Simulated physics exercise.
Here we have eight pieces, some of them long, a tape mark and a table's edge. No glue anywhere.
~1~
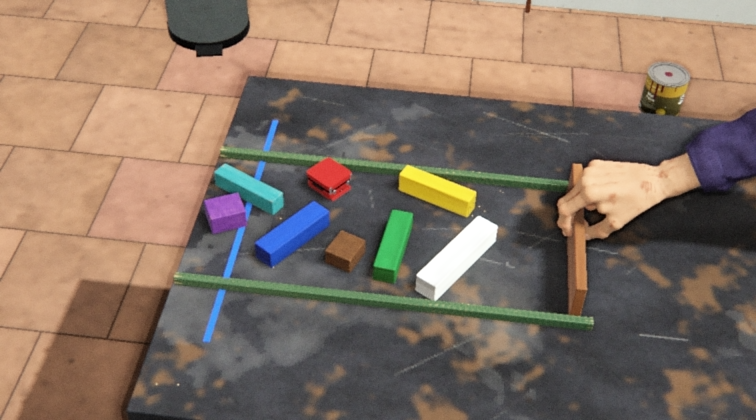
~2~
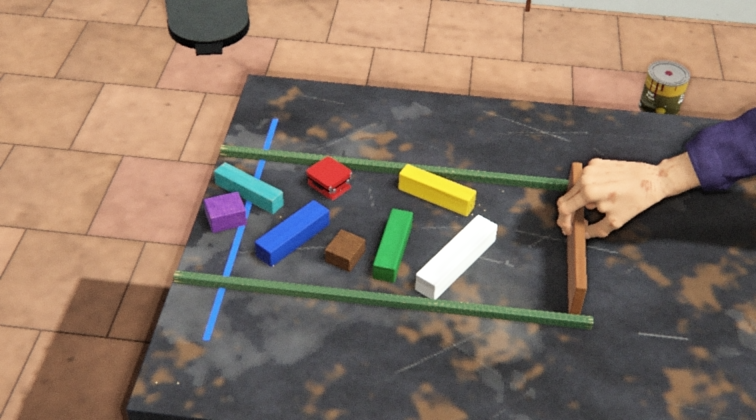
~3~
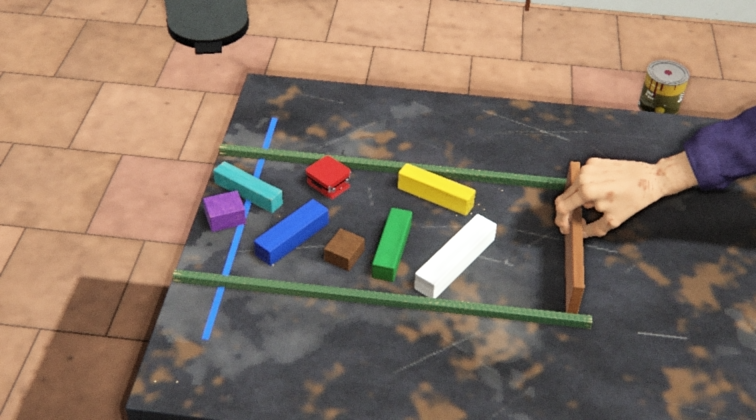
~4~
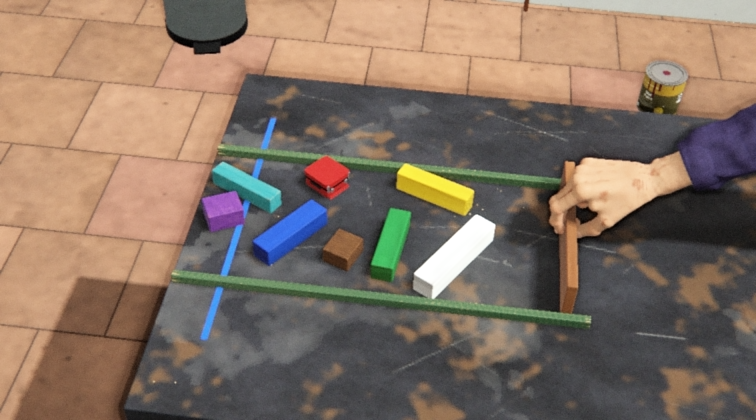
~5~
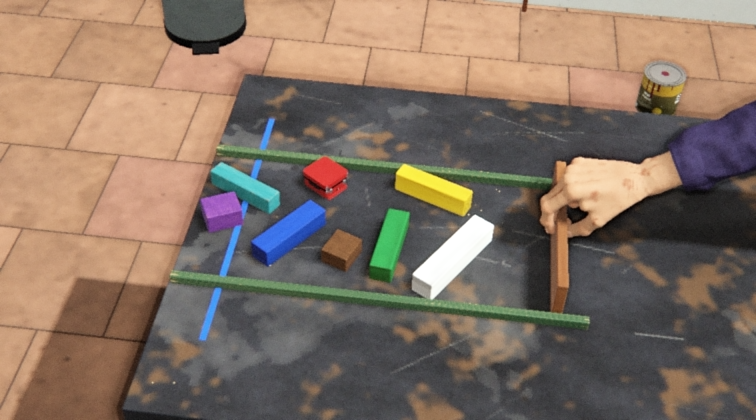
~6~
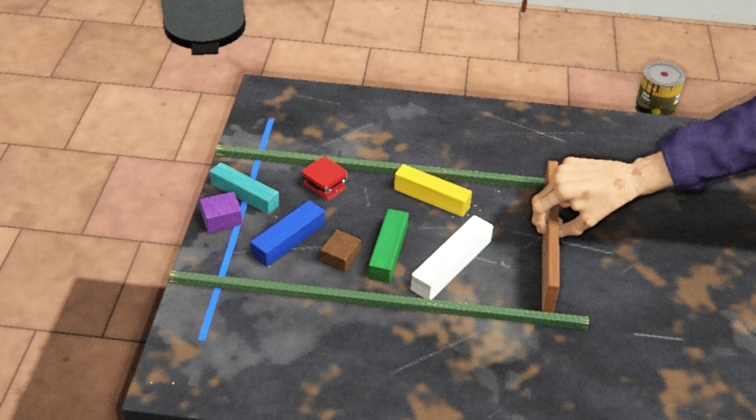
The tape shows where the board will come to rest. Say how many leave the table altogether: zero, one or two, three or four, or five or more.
Outcome: The number that fall off is three or four.
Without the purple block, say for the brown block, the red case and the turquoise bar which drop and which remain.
The brown block falls; the red case is kept; the turquoise bar falls.
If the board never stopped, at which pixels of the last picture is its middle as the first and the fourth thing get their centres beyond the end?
Its middle is around (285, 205) and later (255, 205).
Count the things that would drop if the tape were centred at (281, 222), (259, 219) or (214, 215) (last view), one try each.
In that order 2, 3 and 7.
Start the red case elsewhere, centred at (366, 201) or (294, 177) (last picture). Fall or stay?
In that order, it remains up; remains up.
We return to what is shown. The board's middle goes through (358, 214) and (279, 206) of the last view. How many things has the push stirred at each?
The counts are 6 and 8.
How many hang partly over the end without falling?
That would be 2.
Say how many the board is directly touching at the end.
In contact: 2.
A little later, none off yet; purple block at rest near (221, 212); turquoise bar at rest near (244, 188); blue stick at rest near (289, 233).
Next, none off yet; purple block at rest near (221, 212); turquoise bar moving near (240, 186); blue stick shifted a little near (255, 222).
When it is over, the number that fall off is three or four; down, brown block, blue stick, turquoise bar and purple block.
